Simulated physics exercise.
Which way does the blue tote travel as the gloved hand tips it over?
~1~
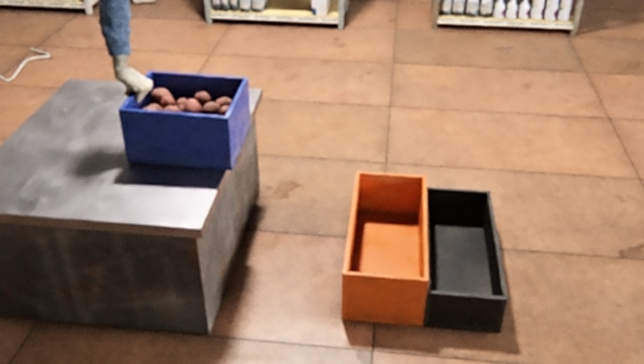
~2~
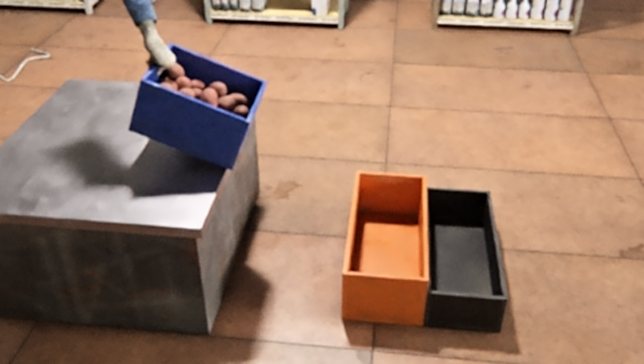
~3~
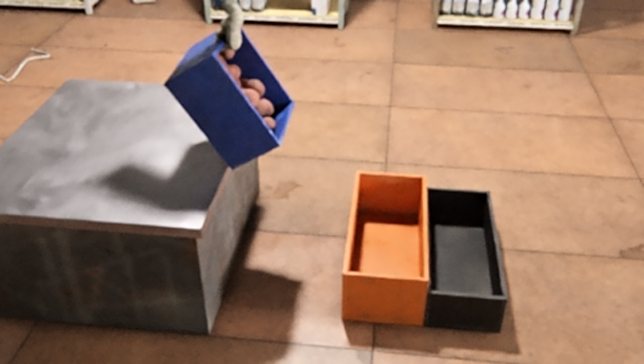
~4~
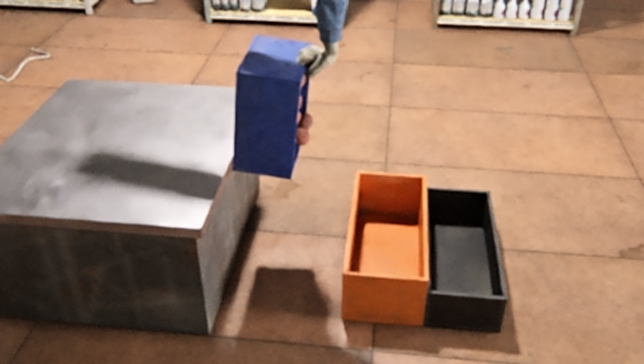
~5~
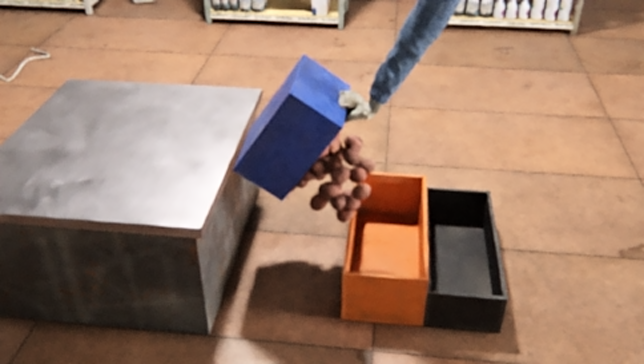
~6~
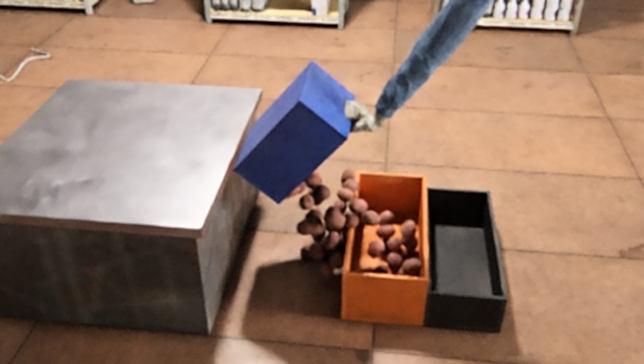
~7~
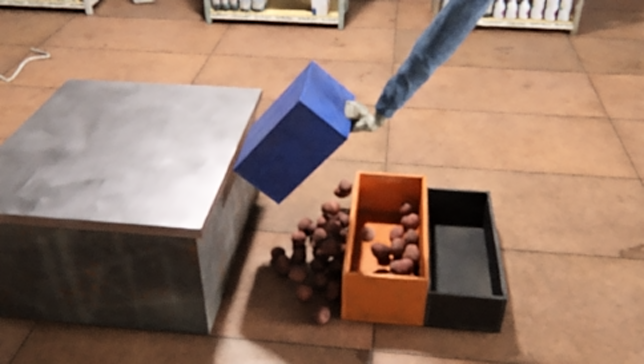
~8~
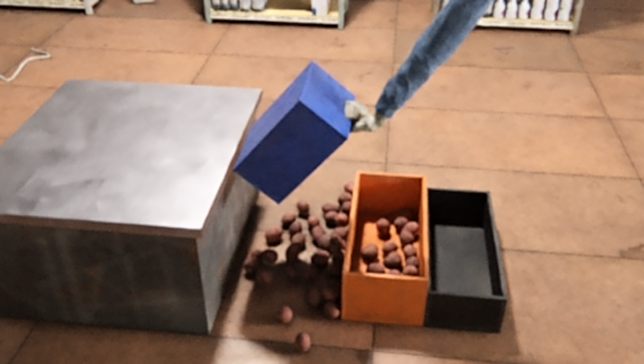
It moves to the right, off the top of the bench and toward the orange box.
